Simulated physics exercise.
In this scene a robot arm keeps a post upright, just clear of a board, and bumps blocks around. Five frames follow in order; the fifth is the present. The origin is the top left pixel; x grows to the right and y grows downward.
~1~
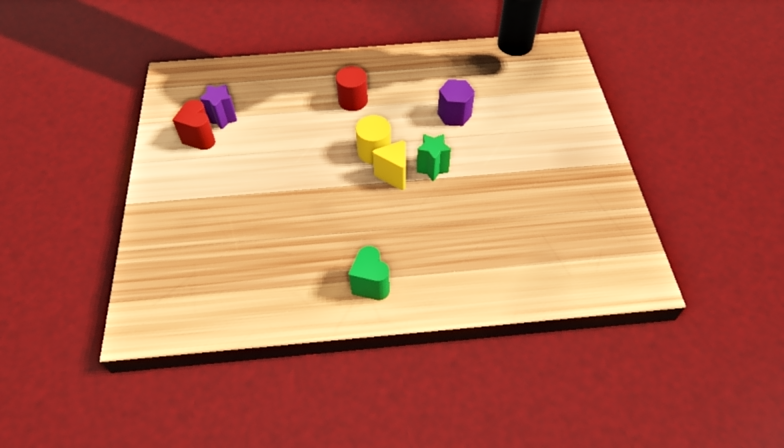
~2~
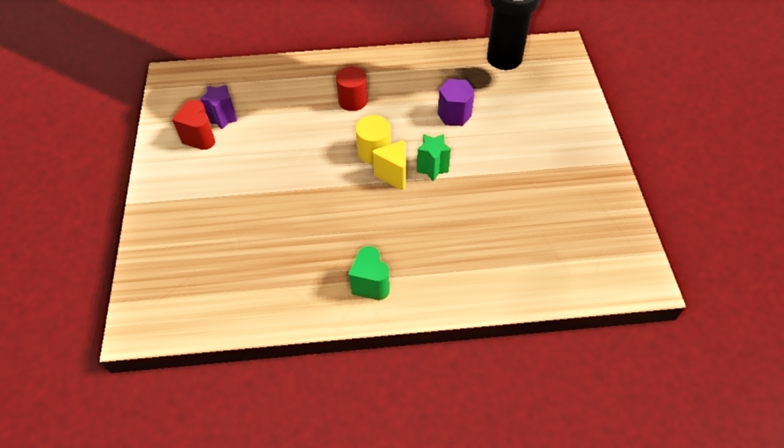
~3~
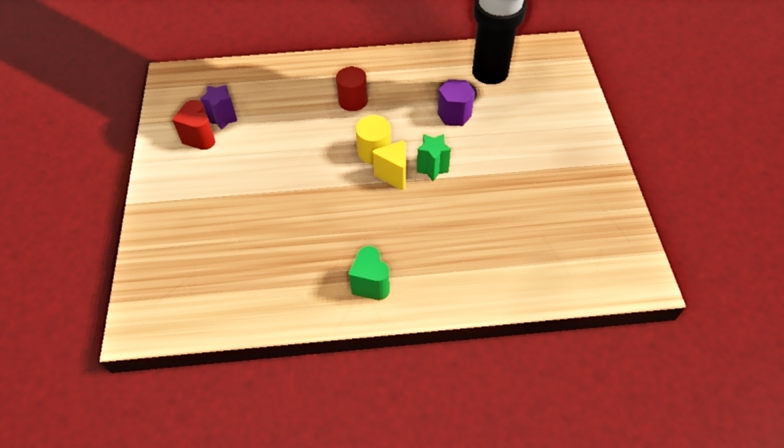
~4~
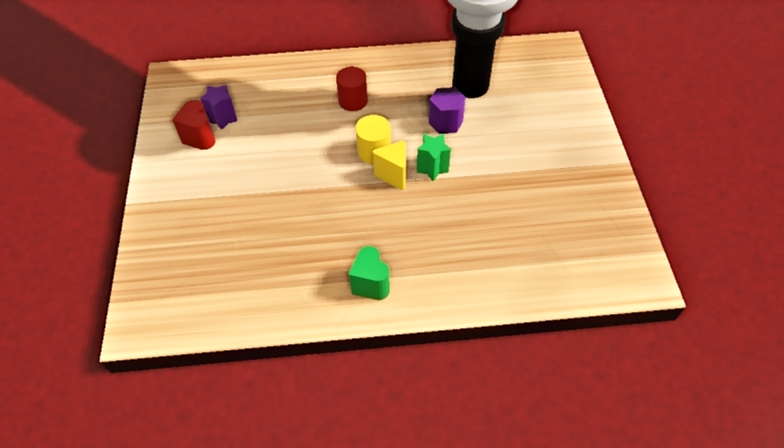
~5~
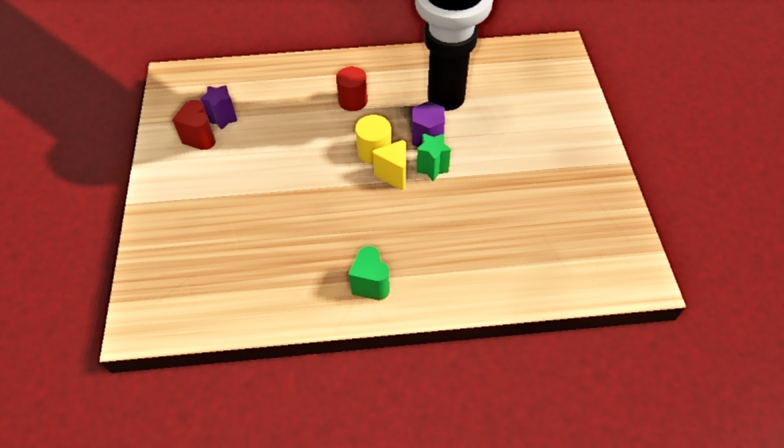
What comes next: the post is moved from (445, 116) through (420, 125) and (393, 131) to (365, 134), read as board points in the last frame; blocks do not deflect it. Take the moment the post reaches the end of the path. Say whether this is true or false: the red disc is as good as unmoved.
It is true.
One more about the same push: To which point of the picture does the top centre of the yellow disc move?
Top centre: (354, 137).
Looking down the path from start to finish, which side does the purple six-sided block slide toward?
To the path's left.
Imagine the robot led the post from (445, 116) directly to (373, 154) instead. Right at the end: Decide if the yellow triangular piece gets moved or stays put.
Here's my answer: The yellow triangular piece gets displaced.
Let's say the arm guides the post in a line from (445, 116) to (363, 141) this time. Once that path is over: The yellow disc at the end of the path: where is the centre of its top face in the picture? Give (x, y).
Its top centre is at about (345, 143).
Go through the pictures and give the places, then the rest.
Tip of the post (515, 45), middles of tops, red disc (351, 76), yellow disc (373, 128), purple six-sided block (457, 90), green star block (434, 144), in the first frame.
Post (505, 58), nothing pushed, in the second frame.
Post (490, 73), nothing pushed, in the third frame.
Post (471, 86), purple six-sided block (448, 98), in the fourth frame.
Post (446, 98), red disc (351, 76), yellow disc (373, 128), purple six-sided block (429, 114), green star block (434, 144), in the fifth frame.
On the path given first. Halfway along, post (407, 111); yellow disc (368, 130); purple six-sided block (404, 132), turned 35° anticlockwise; green star block (432, 148), turned 30° anticlockwise.
At the end, post (364, 116); red disc unmoved; yellow disc (354, 137); purple six-sided block (401, 134), turned 50° anticlockwise; green star block (432, 148), turned 30° anticlockwise.
